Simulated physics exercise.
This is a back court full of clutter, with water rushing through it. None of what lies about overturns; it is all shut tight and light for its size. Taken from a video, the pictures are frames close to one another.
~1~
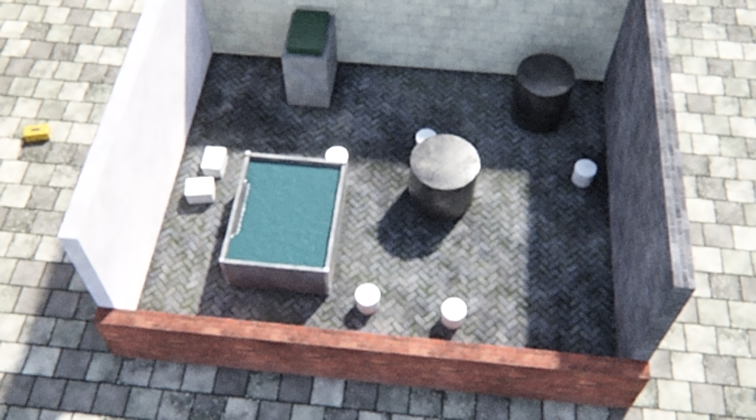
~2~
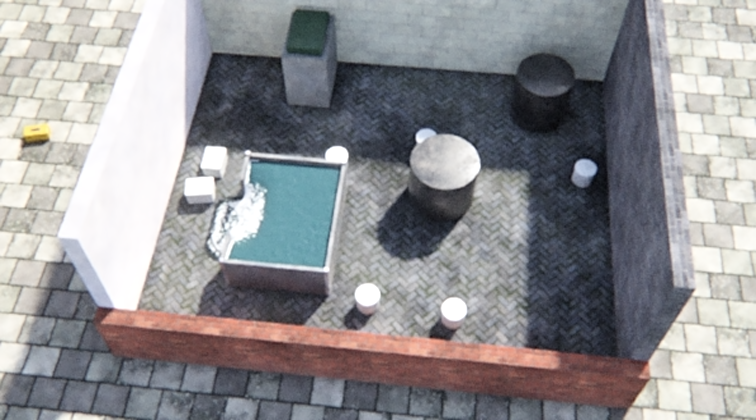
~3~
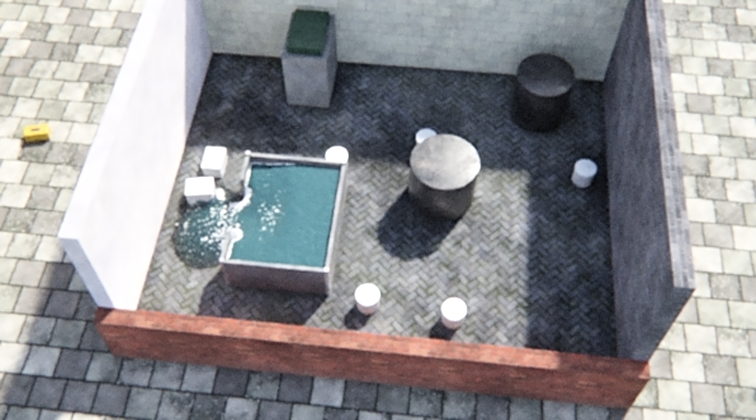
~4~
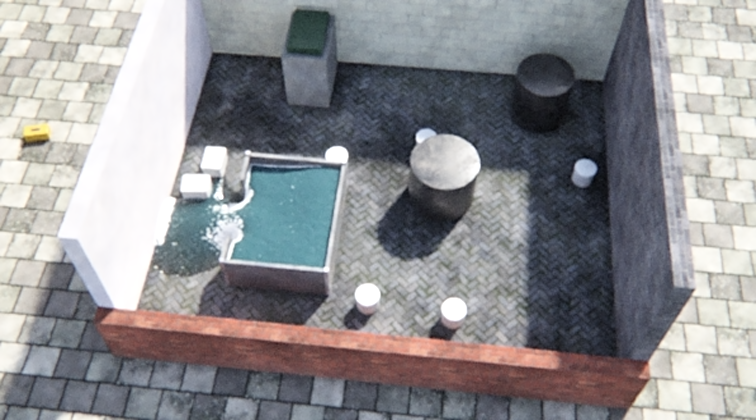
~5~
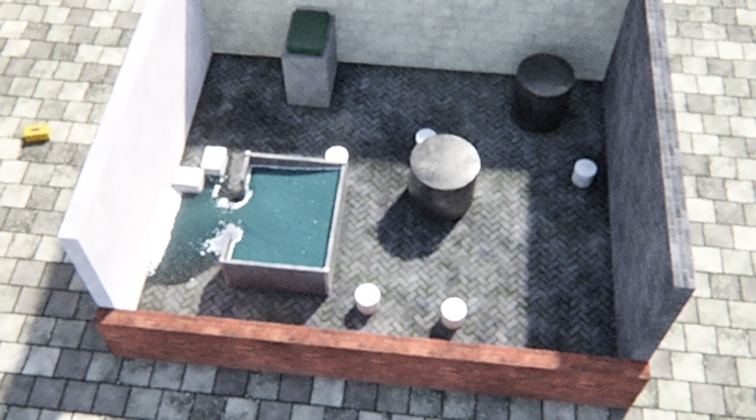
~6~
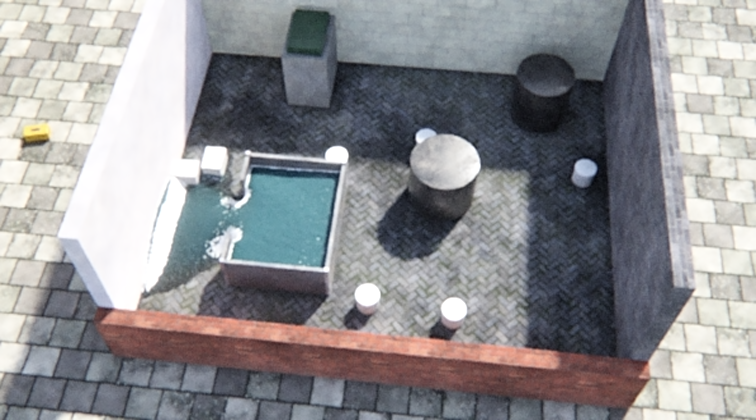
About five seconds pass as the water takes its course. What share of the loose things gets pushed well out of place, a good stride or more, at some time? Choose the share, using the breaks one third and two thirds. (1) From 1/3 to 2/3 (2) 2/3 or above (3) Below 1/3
1, from 1/3 to 2/3.
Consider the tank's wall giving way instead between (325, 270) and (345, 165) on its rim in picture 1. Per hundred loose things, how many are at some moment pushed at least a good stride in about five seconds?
Roughly 60 per cent.
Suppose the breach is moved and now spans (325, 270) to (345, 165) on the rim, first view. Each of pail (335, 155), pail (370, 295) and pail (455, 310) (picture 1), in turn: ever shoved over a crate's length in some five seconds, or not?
Result per item - short of that distance / displaced that far / displaced that far.
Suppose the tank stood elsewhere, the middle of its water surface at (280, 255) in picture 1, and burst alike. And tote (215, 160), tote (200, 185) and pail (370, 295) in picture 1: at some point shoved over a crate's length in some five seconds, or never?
Taking them in turn: Got sent well off; got sent well off; kept near its start.
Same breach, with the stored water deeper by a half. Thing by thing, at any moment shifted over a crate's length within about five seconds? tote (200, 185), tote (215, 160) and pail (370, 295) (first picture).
Item by item: Cleared the mark, then cleared the mark, then cleared the mark.
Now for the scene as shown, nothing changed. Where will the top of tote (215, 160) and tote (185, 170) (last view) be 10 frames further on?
Near (264, 144) and (282, 65).
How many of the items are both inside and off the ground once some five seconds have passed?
Exactly 1.
A moment on, 1 of 7 are well off their spots; 0 afloat.
Next, 2 of 7 are well off their spots; 0 afloat.
Later, 3 of 7 are well off their spots; 1 afloat.
In the end, 4 of 7 are well off their spots, and 4 have been at some point; 1 afloat.
